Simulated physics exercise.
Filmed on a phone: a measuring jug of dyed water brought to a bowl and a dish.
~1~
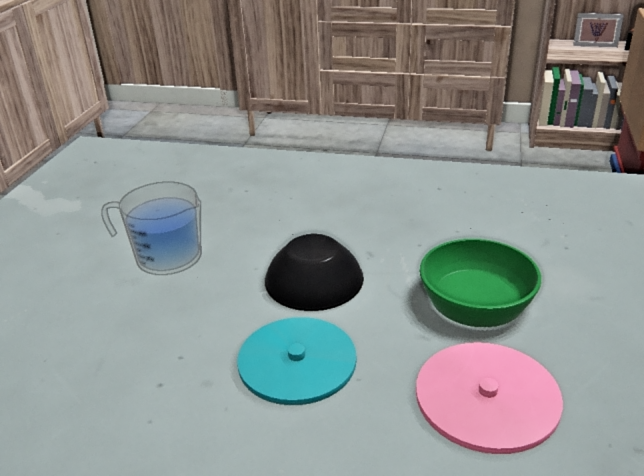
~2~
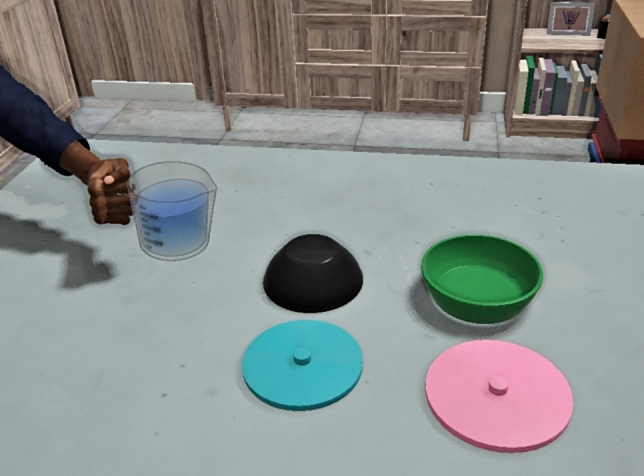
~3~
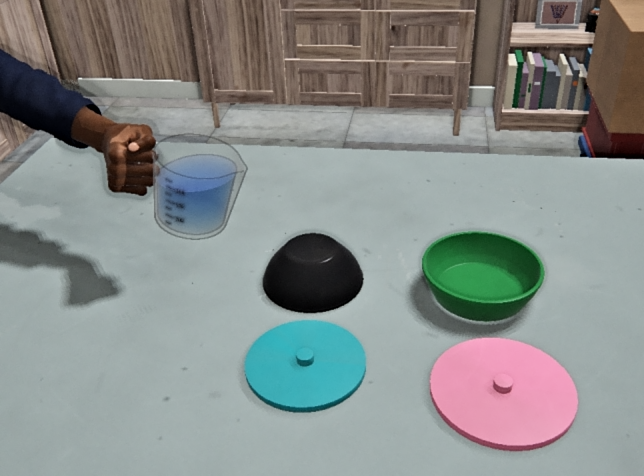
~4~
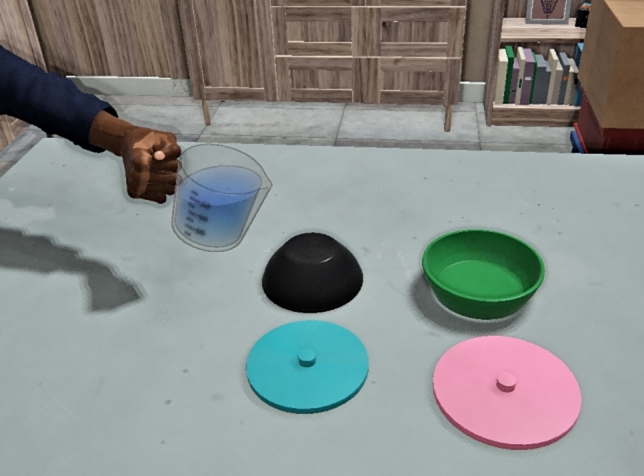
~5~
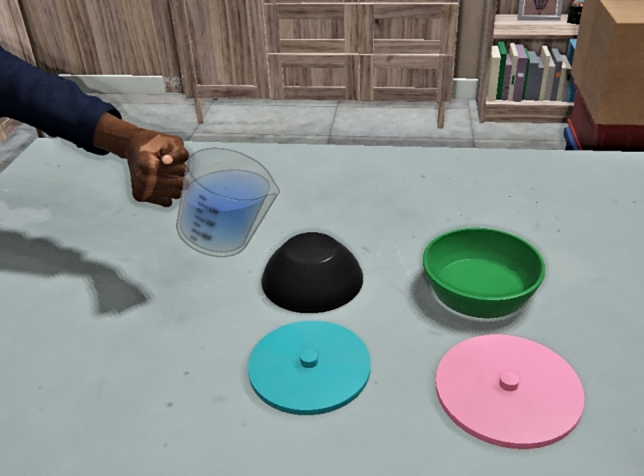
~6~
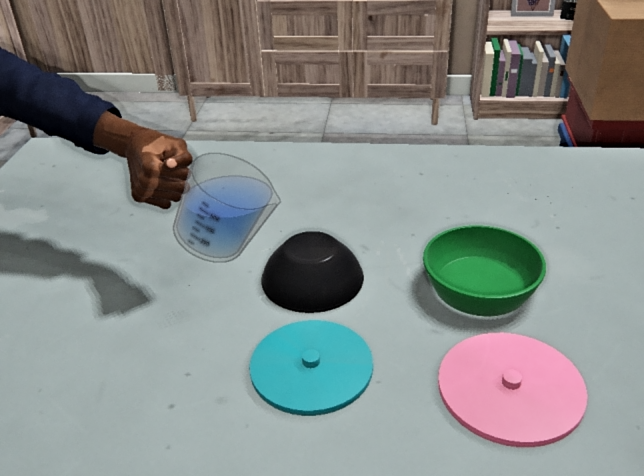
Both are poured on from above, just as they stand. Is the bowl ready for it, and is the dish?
The bowl gets none inside and the dish catches it.
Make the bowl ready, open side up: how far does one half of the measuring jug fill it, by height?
Some 65 per cent.
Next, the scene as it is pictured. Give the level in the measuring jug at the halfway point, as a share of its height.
About 40 per cent.
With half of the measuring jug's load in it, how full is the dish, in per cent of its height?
I make it 50 per cent.
Soon after, it runs off the upturned base of the bowl.
Later, the dyed water goes into the dish.
In the end, the bowl is empty, in a puddle; the dish has its share inside.
